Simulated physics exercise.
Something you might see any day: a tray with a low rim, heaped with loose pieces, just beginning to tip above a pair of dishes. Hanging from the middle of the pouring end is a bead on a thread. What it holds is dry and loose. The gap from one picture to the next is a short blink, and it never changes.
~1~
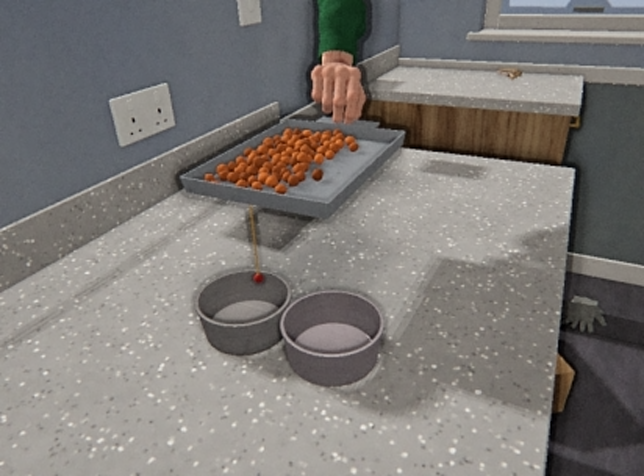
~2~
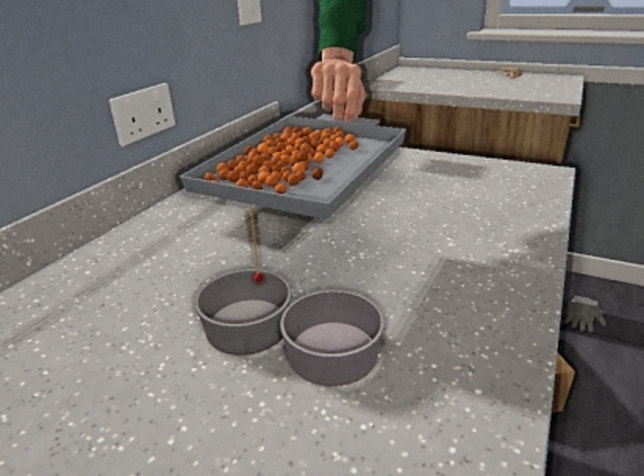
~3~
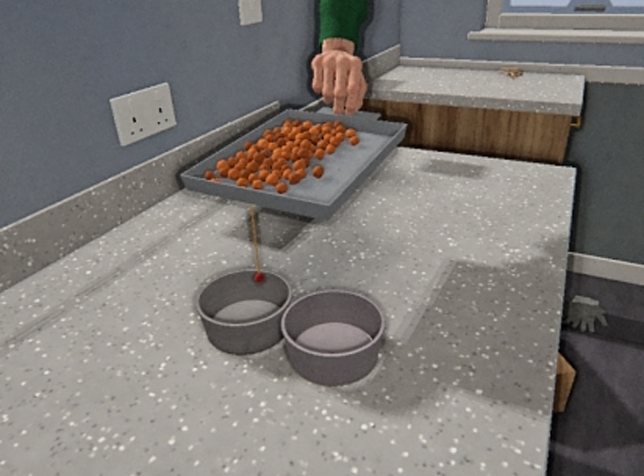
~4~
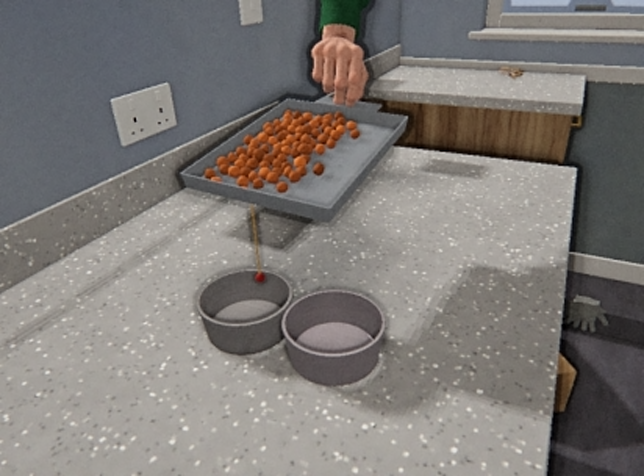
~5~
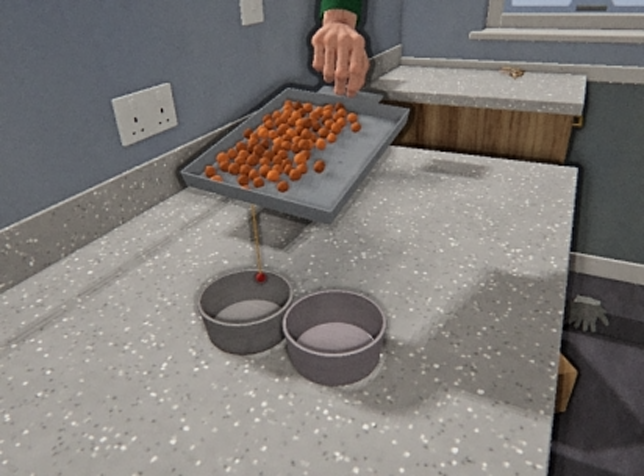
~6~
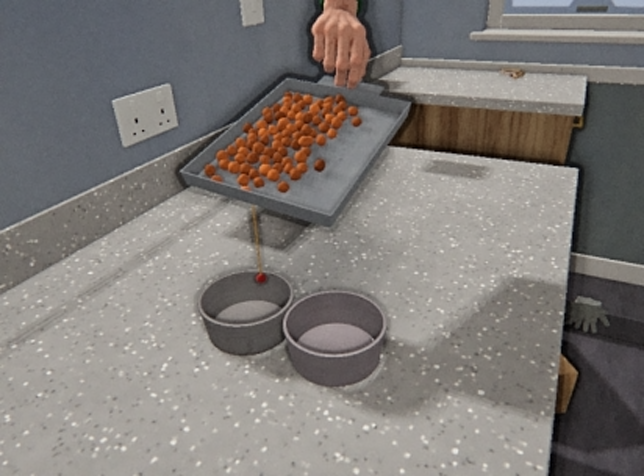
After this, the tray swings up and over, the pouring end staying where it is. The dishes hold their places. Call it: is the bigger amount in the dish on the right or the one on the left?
It is in the one on the right.
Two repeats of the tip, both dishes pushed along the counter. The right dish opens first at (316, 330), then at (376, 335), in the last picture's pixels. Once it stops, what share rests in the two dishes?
You'd get 80 per cent first and 70 per cent second.
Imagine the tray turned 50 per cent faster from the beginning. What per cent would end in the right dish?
Close to 60 in a hundred.
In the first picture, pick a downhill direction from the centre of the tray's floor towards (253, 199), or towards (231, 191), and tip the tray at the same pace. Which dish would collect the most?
The first tilt favours the dish to the left, the second the dish to the left.
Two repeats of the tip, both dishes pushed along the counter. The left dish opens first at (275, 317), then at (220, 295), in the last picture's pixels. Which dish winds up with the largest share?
First try: The leftmost dish. Second try: The rightmost dish.
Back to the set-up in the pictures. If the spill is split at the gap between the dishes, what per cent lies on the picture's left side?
Estimate: Near 80 per cent.
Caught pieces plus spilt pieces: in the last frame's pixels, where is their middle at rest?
(321, 348).
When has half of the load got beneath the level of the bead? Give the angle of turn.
Roughly 110 degrees from level.
Just after the last frame, tray tipped steeply; every one on the tray.
A moment on, tray tipped right over; almost all on the tray; just a few in the right dish.
Further on, tray tipped past a quarter turn; roughly two thirds in the right dish; about a tenth in the left dish; roughly a quarter outside both; just a few in the air.
When it is over, tray tipped past a quarter turn; roughly two thirds in the right dish; about a tenth in the left dish; roughly a quarter outside both; just a few in the air.
